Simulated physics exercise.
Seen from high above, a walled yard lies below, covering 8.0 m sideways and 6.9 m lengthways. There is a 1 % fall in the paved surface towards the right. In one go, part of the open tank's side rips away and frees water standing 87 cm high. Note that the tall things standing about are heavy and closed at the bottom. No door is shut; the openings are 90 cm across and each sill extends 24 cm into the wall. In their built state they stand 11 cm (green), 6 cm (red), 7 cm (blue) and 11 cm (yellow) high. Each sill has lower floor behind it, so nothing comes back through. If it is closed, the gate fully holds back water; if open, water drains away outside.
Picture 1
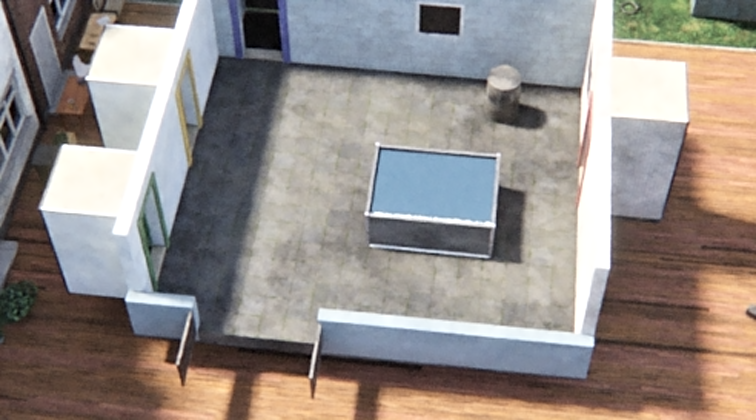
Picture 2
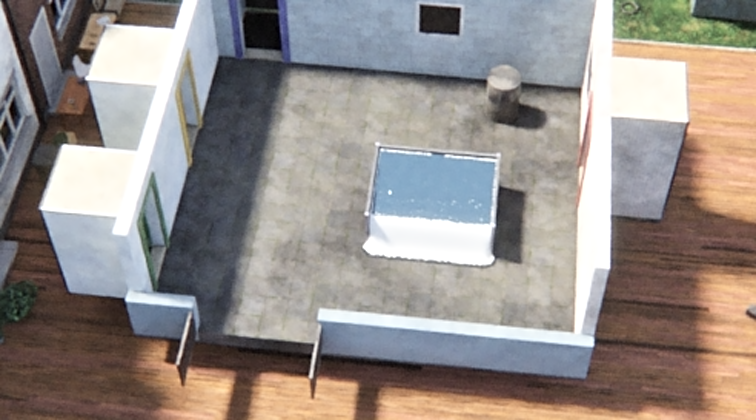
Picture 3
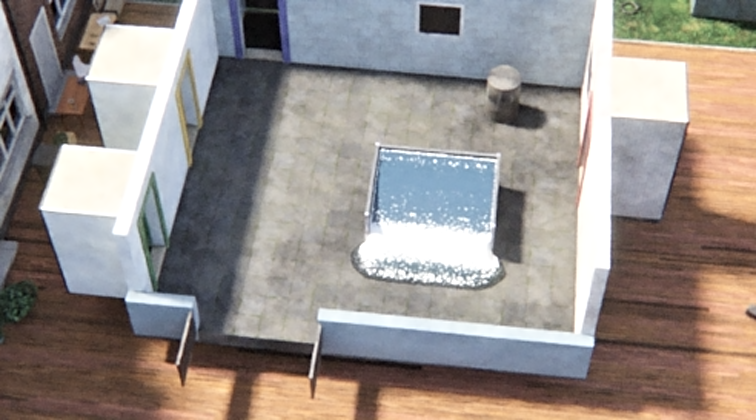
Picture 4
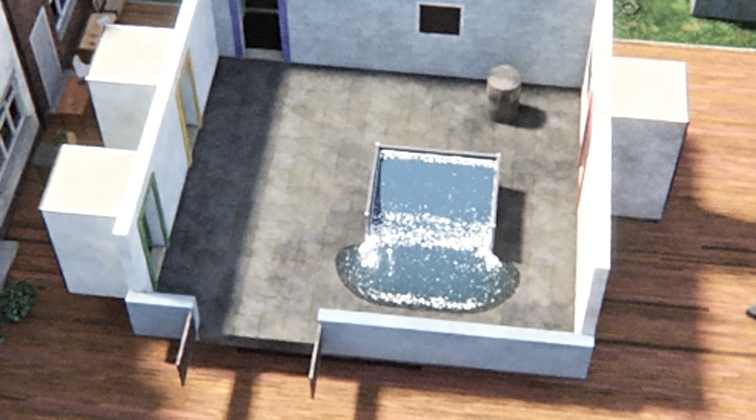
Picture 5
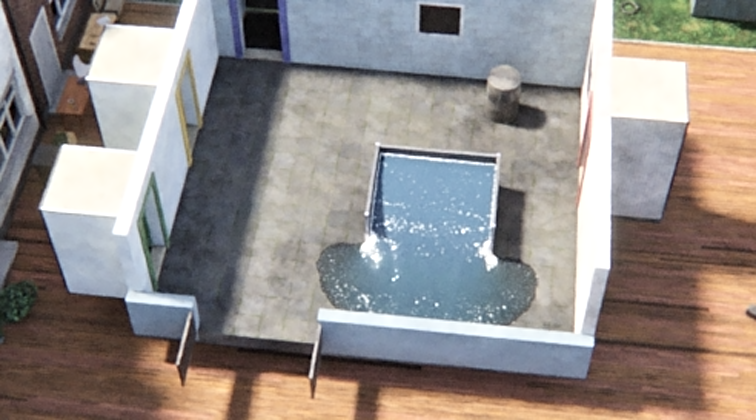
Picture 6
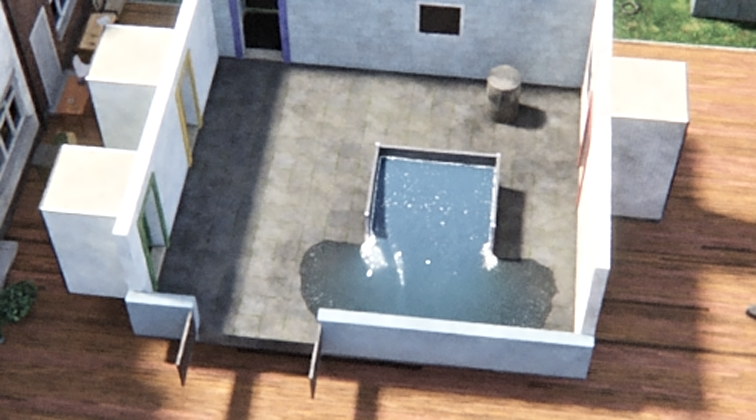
Water in an open tank bursting out through its near side and spreading across the paved floor of a walled yard.
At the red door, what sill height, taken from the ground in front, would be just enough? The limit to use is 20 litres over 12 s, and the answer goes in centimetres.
6 cm.
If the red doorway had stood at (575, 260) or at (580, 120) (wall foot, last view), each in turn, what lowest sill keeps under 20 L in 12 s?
About 11.5 cm, then about 14.5 cm.
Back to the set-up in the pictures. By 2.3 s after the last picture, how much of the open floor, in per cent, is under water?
I'd estimate about 45 percent.
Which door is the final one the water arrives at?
Blue.
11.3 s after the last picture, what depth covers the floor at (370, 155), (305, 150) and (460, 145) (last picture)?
In that order: 7, 6 and 6 cm.
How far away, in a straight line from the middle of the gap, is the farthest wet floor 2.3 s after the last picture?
Close to 5.6 metres, I'd say.
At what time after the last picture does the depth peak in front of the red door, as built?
I'd say near 9.5 seconds.
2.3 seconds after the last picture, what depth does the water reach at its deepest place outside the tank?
Max depth: Around 38 cm.
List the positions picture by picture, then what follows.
The first picture shows still water, 87 cm deep, in the open tank at (434, 187); the red door at (585, 152) is dry.
In the second picture, water pours out at (429, 240) and has run 0.3 m, to (373, 254); about 7 cm deep outside, 87 cm at the back.
In the third picture, the front is at (379, 278), 0.8 m from the gap at (429, 241); 2.0 m2 of floor is wet, 82 cm left at the back.
In the fourth picture, the gap is at (429, 242), the front 1.3 m out at (379, 301); the back of the open tank holds 74 cm.
In the fifth picture, the gap is at (429, 242), the front 2.0 m out at a hidden place; the back of the open tank holds 73 cm.
In the sixth picture, the gap is at (429, 243), the front 2.2 m out at a hidden place; the back of the open tank holds 66 cm; 2.4 m in a straight line remain to the red door at (585, 152).
Then, 0.7 s after the last picture water covers 20 % of the floor, deepest (57 cm) near (426, 335); it has not reached the red door.
Then, 2.3 s after the last picture water covers 45 % of the floor, deepest (38 cm) near (571, 359); 6 cm at the red door, 0 litres in over its 6 cm sill.
Then, 11.3 s after the last picture water covers 100 % of the floor, deepest (10 cm) near (433, 119); 8 cm at the red door, 19 litres in over its 6 cm sill.
At the red door as built, the water peaked near 10 cm, 9.5 s after the last picture.
Run again over the same 12 s with other heights there, 31 litres in over 5 cm, 15 litres over 6.5 cm. The limit of 20 litres is kept from about 6 cm up.
